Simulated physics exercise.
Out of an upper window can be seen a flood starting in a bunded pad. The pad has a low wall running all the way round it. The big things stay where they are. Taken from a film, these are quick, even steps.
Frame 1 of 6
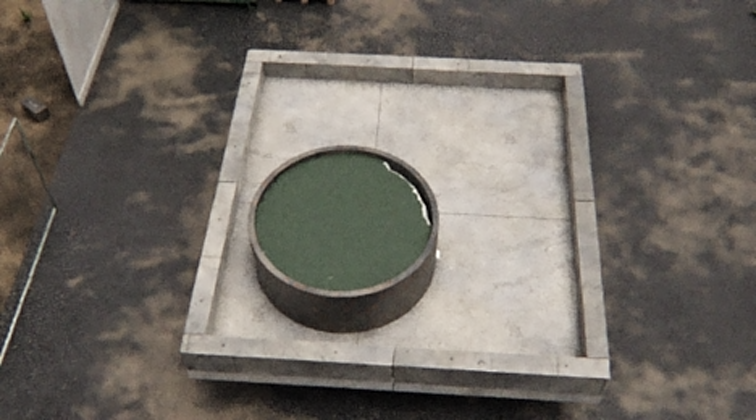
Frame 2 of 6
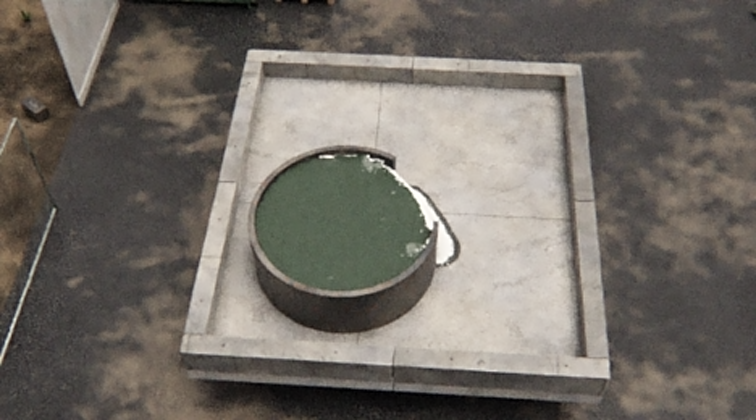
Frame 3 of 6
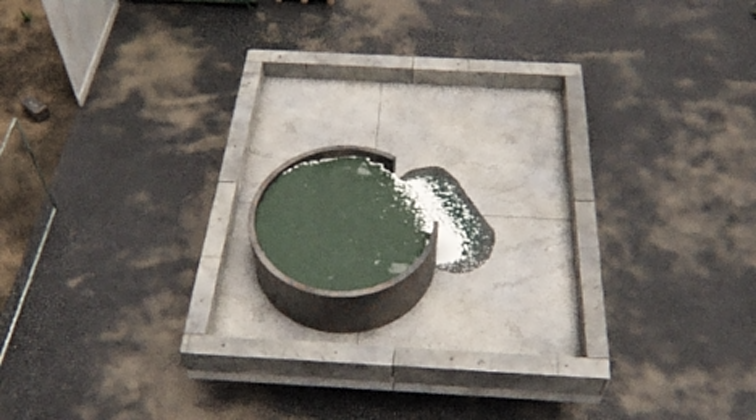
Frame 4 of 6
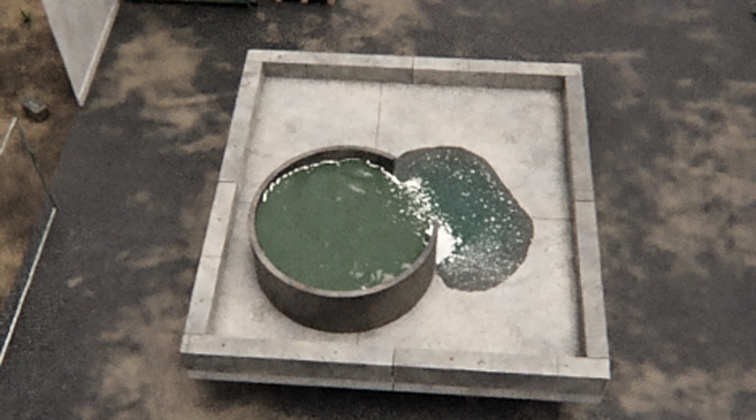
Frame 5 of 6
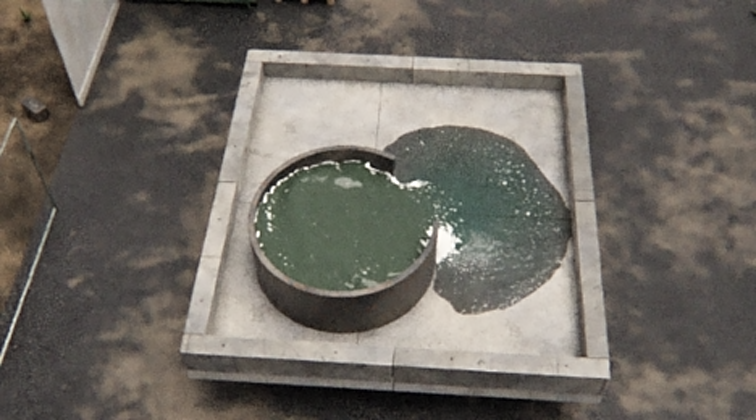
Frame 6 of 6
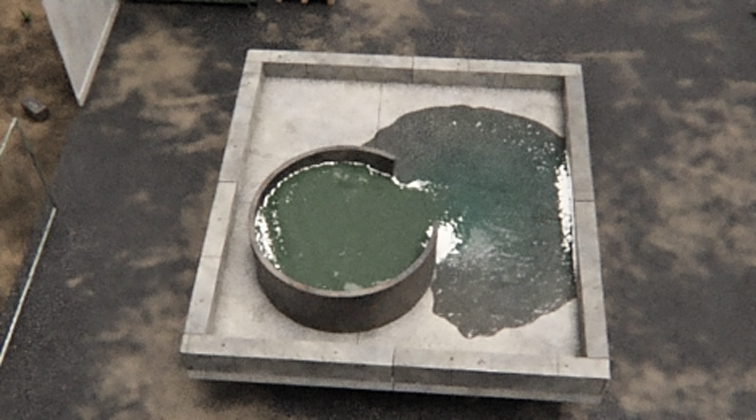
Green water pouring through a gap in a round tank's right side, spreading across a pale walled pad to its right-hand wall.
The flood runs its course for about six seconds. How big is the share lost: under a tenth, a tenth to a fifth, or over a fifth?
The spill-over comes to less than ten percent.
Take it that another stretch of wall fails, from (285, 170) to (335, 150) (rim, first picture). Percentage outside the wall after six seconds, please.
My estimate is 6 percent.
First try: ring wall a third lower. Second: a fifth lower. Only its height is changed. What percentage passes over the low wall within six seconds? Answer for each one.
The first case gives 16%, the second gives 10%.
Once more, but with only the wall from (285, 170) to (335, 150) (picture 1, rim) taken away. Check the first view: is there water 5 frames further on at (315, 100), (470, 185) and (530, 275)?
Soaked, spared, spared.
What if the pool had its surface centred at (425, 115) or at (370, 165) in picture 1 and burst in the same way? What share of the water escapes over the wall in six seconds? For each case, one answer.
In turn: Around 18 and 8 per cent.
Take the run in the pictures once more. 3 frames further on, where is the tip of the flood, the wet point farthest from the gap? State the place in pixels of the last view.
The wet point farthest out is around (556, 96).
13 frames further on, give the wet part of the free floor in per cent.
That works out at 55 %.
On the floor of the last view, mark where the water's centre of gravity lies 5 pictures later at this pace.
Somewhere near (406, 229).
A moment on, water covers 40 % of the floor; the low wall has let 0 % over.
Next, water covers 45 % of the floor; the low wall has let 0 % over.
Then, water covers 50 % of the floor; the low wall has let 4 % over.
Later, water covers 80 % of the floor; the low wall has let 6 % over.
In the end, water covers 85 % of the floor; the low wall has let 6 % over.
